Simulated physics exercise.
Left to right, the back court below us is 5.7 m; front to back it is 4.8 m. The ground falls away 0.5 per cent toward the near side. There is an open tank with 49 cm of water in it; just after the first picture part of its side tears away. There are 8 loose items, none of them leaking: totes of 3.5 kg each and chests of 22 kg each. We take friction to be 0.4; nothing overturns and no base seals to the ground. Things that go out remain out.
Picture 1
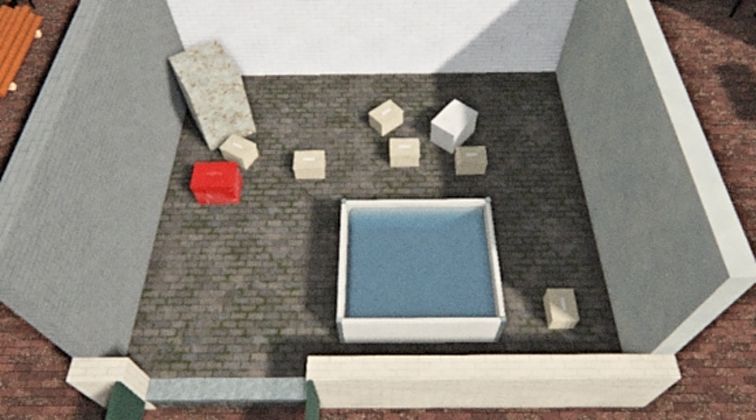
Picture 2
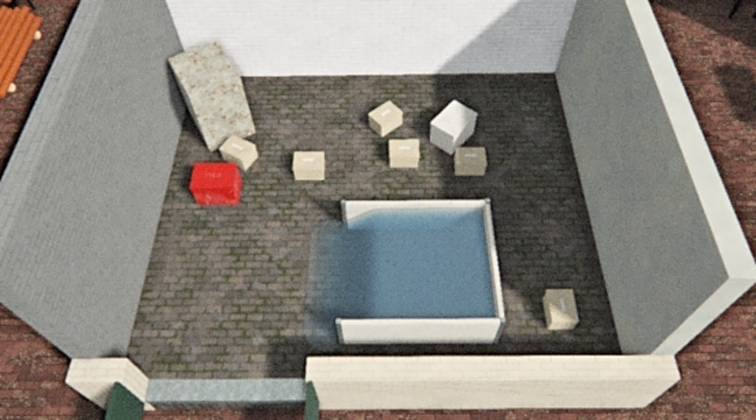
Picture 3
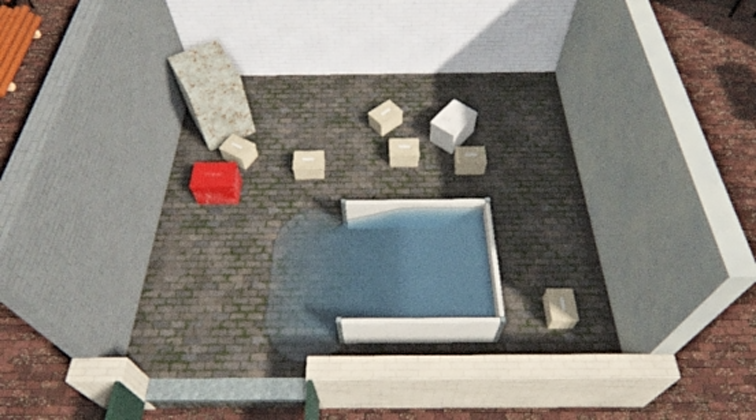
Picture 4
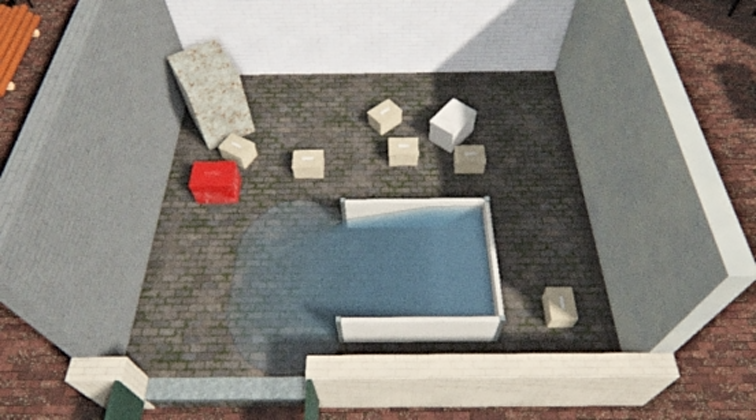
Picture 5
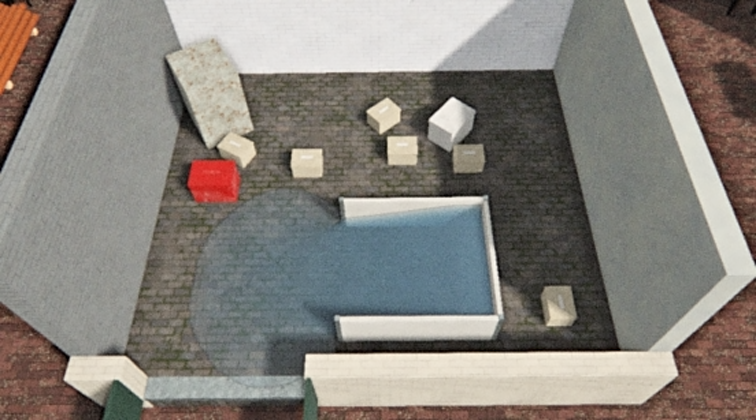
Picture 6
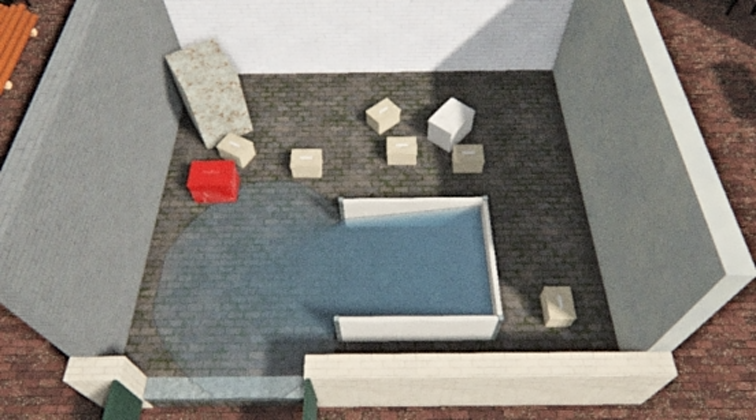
Water pours from the tank's open left side and spreads across the paved court.
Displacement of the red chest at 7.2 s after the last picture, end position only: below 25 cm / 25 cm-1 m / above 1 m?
Above 1 m.
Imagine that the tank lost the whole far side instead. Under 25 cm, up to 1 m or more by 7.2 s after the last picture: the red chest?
The red chest simply stays where it is.
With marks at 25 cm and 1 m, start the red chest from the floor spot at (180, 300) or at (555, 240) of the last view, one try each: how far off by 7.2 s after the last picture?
I'd say it lands far off on the first try and it does not really move on the second.
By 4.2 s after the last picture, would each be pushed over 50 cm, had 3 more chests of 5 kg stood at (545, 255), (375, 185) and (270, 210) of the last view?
First within, then within, then beyond.
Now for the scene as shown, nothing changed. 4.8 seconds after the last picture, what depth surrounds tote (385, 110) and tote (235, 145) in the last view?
I'd put it at 3 cm and 3 cm respectively.
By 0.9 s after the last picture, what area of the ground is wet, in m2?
At that time the wet patch spans about 10.0 m2.
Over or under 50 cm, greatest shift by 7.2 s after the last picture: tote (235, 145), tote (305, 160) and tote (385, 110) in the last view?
Results in listed order: Exceeds / exceeds / exceeds.
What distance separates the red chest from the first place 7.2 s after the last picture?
200 cm.
Then, 0.9 s after the last picture the red chest is near (209, 171), 0.0 m from its start, aground; 0 of 8 are out; 0 afloat.
Then, 2.8 s after the last picture the red chest is near (231, 139), 0.6 m from its start, afloat; 0 of 8 are out; 2 afloat.
Then, 4.8 s after the last picture the red chest is near (325, 114), 1.8 m from its start, aground; 0 of 8 are out; 1 afloat.
Then, 7.2 s after the last picture the red chest is near (325, 114), 1.8 m from its start, aground; 0 of 8 are out; 2 afloat.
